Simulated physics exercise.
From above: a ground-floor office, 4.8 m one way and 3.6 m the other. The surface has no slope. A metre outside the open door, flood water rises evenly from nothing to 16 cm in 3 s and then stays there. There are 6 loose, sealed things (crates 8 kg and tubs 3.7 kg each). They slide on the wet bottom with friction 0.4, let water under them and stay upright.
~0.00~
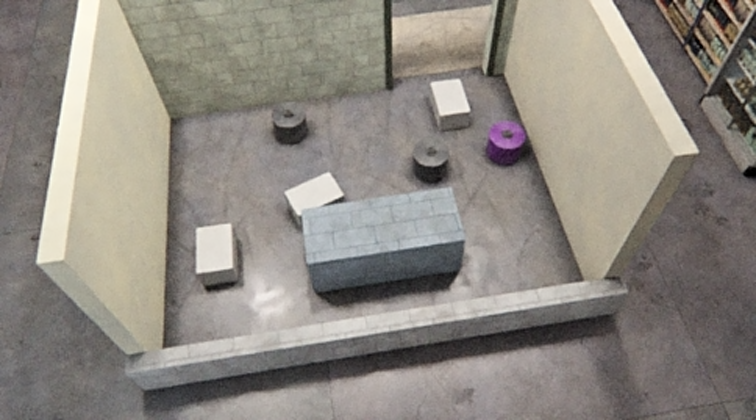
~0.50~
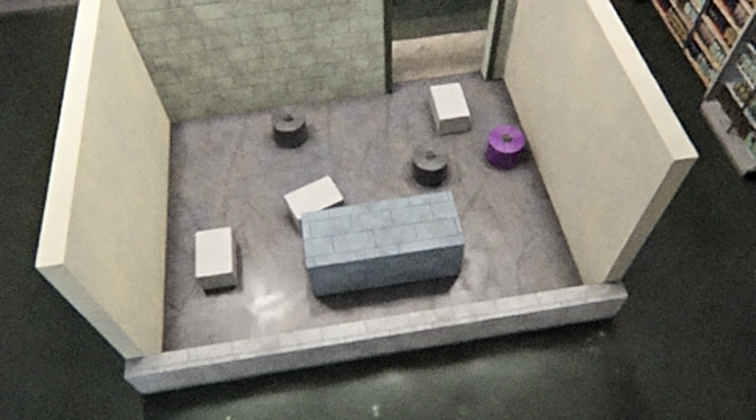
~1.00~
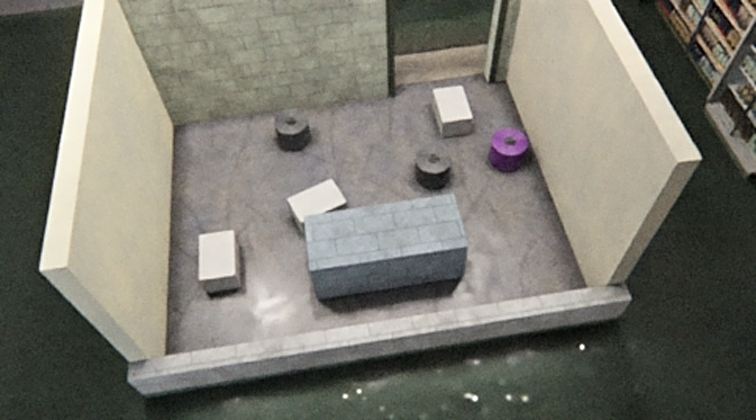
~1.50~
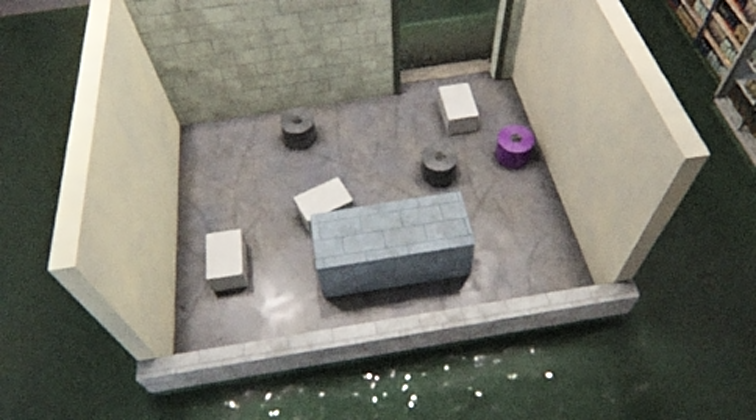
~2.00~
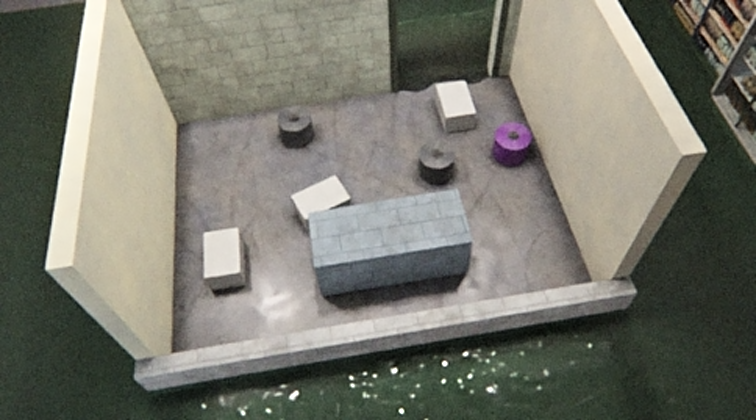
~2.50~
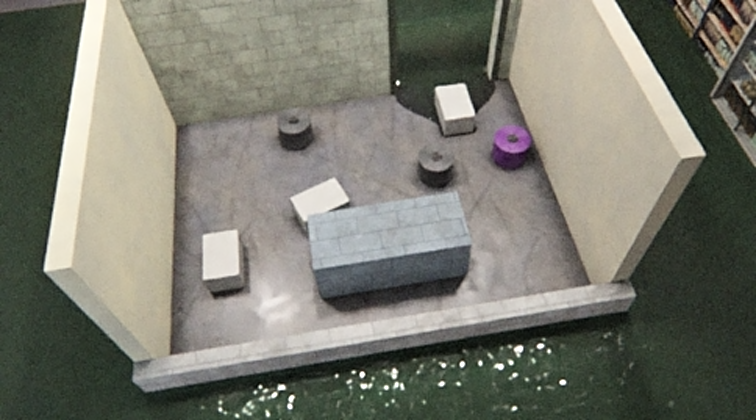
At the start, white boxes, dark tubs and a purple tub sit around a large block in a walled room, with dry ground outside. Dark water then covers the ground outside, and glints appear along the front. Finally, water spreads through the doorway onto the floor, while the objects inside stay put.
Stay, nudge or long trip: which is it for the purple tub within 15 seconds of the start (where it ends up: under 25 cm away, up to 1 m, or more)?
The purple tub gets carried off.
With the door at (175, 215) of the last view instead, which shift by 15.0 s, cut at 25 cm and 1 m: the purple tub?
In that case the purple tub ends far away.
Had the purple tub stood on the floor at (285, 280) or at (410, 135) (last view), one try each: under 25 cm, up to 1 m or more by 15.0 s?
In turn: It is nudged along; it slides a little.
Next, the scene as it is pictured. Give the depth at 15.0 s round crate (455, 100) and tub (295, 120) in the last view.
Roughly 12 and 5 cm.
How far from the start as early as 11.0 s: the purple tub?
Roughly 350 cm by then.
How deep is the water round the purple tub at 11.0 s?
About 5 cm.
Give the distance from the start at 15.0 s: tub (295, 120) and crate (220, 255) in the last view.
In turn: 120 cm, 80 cm.
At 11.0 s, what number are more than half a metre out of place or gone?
I count 4.
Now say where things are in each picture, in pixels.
The first picture shows the purple tub at (507, 135), on the bottom; 0.0 m2 under water; 0 of 6 have shifted.
The second picture shows the purple tub at (507, 139) rests on the ground; 0.0 m2 under water; 0 of 6 have shifted.
The third picture shows the purple tub at (510, 141), on the bottom; 0.0 m2 under water; 0 of 6 have shifted.
The fourth picture shows the purple tub at (516, 138) rests on the ground; 0.0 m2 under water; 0 of 6 have shifted.
The fifth picture shows the purple tub at (513, 136), on the bottom; 0.0 m2 under water; 0 of 6 have shifted.
The sixth picture shows the purple tub at (513, 139) rests on the ground; water covers 0.6 m2; 0 of 6 have shifted.
After 3.5 s the purple tub is near (513, 139), 0.0 m from its start, aground; 0 afloat.
After 6.8 s the purple tub is near (536, 257), 1.8 m from its start, afloat; 3 afloat.
After 11.0 s the purple tub is near (274, 304), 3.6 m from its start, afloat; 4 afloat.
After 15.0 s the purple tub is near (232, 283), 3.8 m from its start, afloat; 6 afloat.
